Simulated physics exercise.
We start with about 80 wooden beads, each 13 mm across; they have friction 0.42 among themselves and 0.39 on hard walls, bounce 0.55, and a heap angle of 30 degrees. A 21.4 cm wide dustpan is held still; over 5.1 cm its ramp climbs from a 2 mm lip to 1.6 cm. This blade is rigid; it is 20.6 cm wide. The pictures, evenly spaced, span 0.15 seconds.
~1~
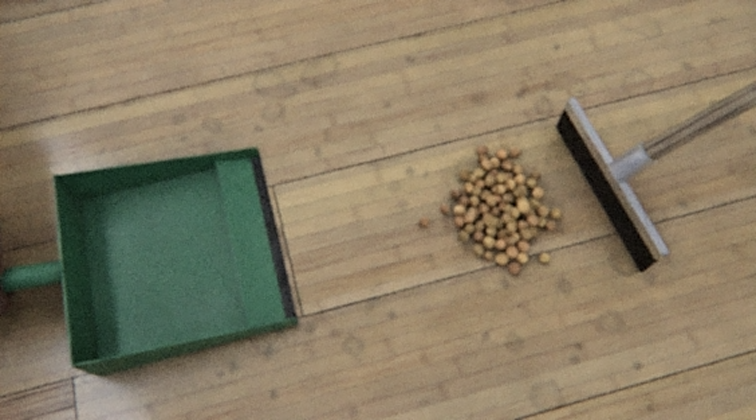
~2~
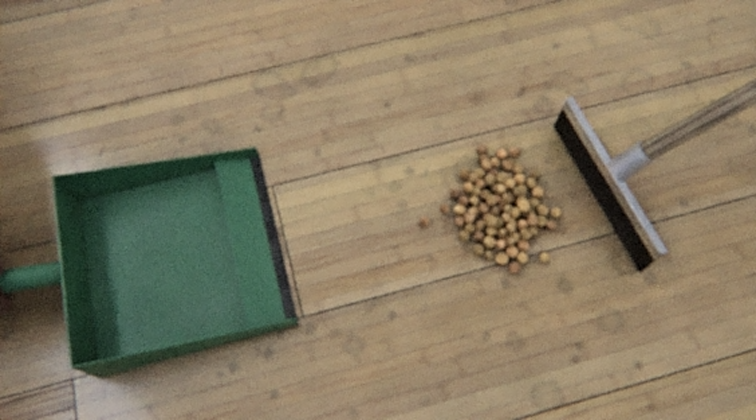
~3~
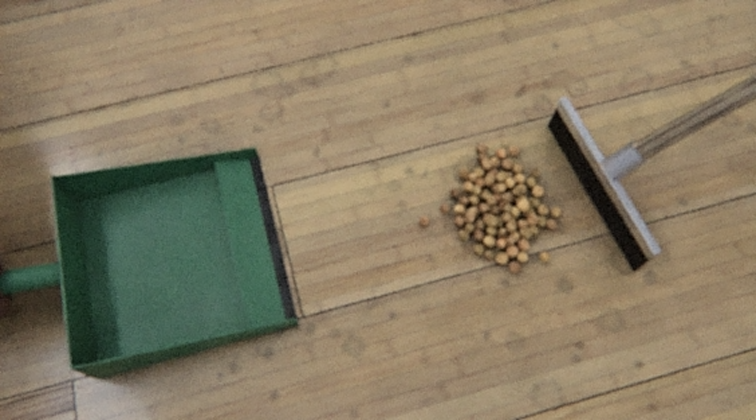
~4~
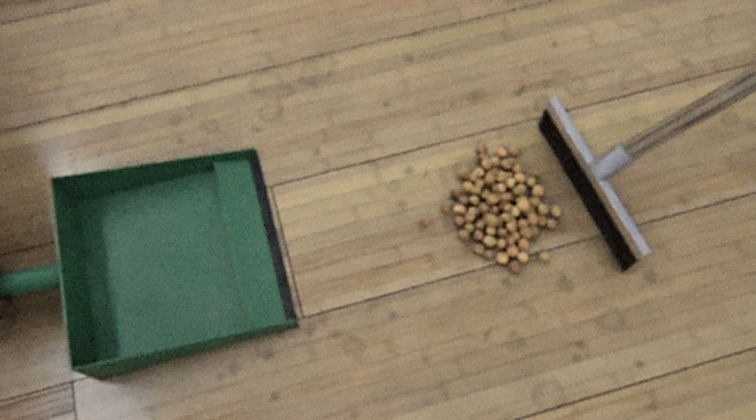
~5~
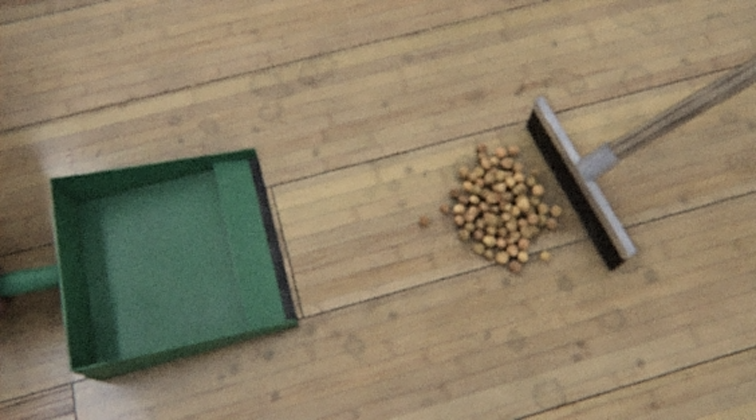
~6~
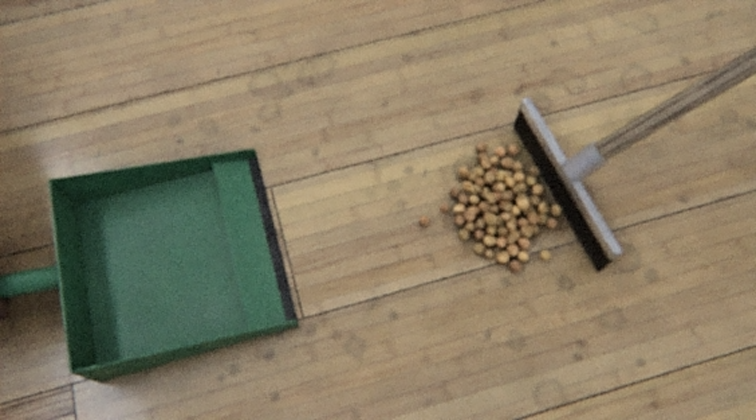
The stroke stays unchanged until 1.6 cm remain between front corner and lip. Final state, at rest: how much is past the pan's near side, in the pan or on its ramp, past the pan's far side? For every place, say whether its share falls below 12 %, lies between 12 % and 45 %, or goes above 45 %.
One by one: Past the pan's near side: A modest portion lands there. In the pan or on its ramp: A modest portion lands there. Past the pan's far side: A scattering lands there.
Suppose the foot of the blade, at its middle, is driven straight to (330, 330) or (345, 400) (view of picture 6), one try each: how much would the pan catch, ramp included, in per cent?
First try around 15 %, second try around 5 %.
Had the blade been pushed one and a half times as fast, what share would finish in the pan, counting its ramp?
About 30 per cent.
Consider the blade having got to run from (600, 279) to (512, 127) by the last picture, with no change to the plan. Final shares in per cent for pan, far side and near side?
Pan 20; far 5; near 35.
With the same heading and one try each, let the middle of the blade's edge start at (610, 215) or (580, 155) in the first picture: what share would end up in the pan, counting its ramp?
Some 25 and 15 per cent.
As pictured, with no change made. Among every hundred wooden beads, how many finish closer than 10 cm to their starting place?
Around 0 percent.
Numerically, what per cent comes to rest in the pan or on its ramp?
Around 25 in a hundred finish there.
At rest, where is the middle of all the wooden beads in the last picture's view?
Estimated resting centre: Around (286, 254).
Then, 0.29 s after the last picture, middle of the blade 19 cm from the lip; 0 % over the lip, far side 0 %, near side 10 %.
Then, 0.49 s after the last picture, middle of the blade 8 cm from the lip; 0 % over the lip, far side 0 %, near side 15 %.
Then, 0.80 s after the last picture, middle of the blade 3 cm from the lip; 25 % over the lip, far side 5 %, near side 20 %.
In the end, near side 20 %, pan 25 %, far side 5 %, in front of the lip or behind the blade 50 %.
